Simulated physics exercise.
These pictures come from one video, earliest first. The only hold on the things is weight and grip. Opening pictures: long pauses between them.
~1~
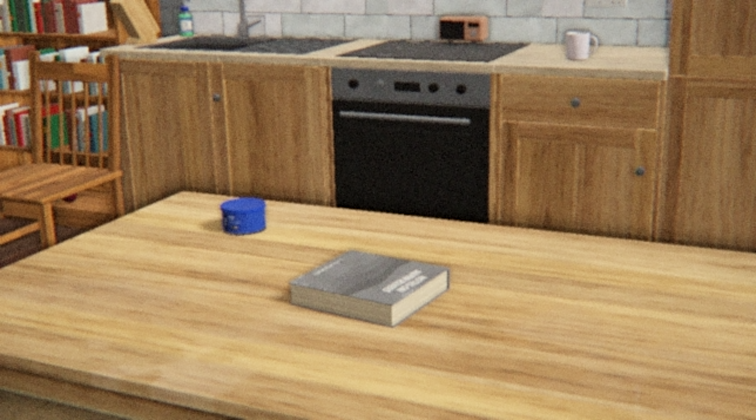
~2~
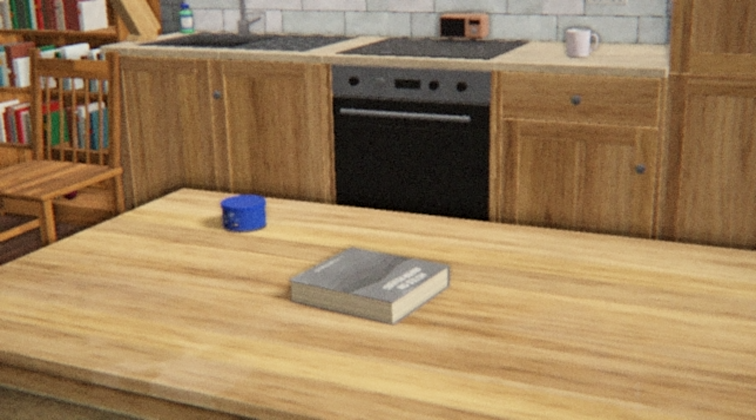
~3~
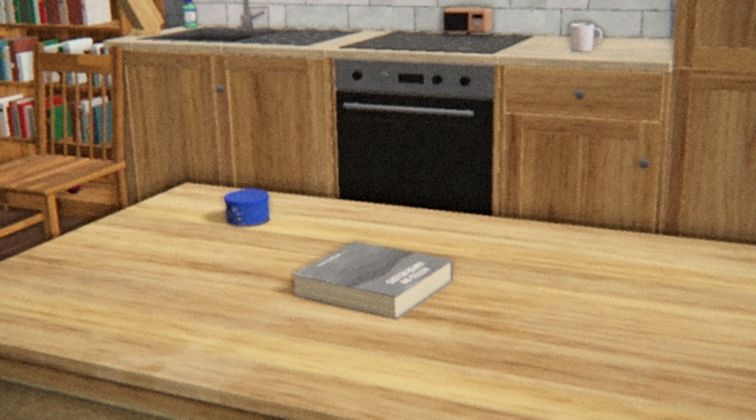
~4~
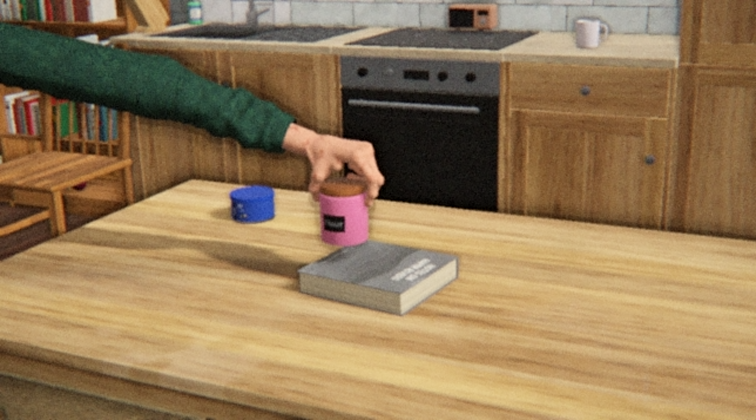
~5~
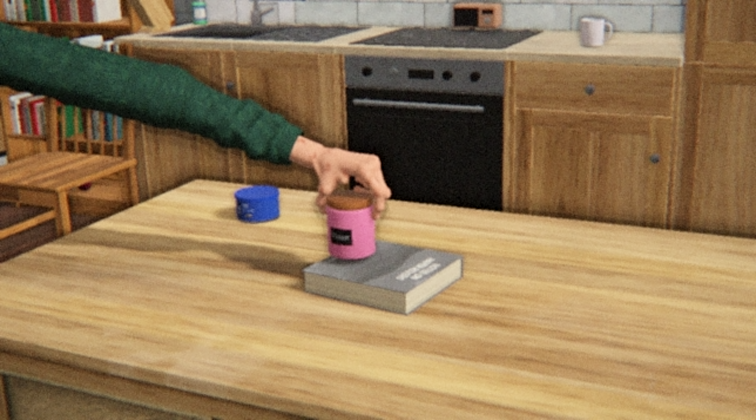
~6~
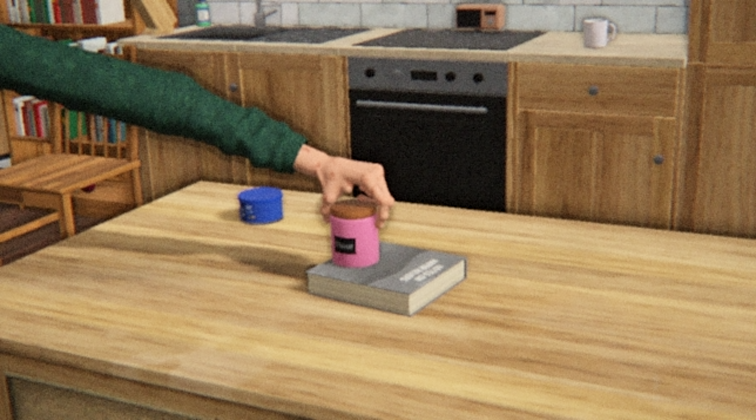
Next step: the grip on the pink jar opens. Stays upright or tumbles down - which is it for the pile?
The pile stays upright.
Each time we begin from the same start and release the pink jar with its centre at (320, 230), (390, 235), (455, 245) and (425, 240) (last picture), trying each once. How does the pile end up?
Well, the first time it tips over, the second time it stays intact, the third time it tips over, and the fourth time it stays intact.
Then, 1.00 s later than the last frame, all is still.
Then, 2.10 s later than the last frame, pink jar resting near (355, 233).
When it is over, all 3 as before. End places, in pixels of the last picture, pink jar near (355, 233). The pile stays up.
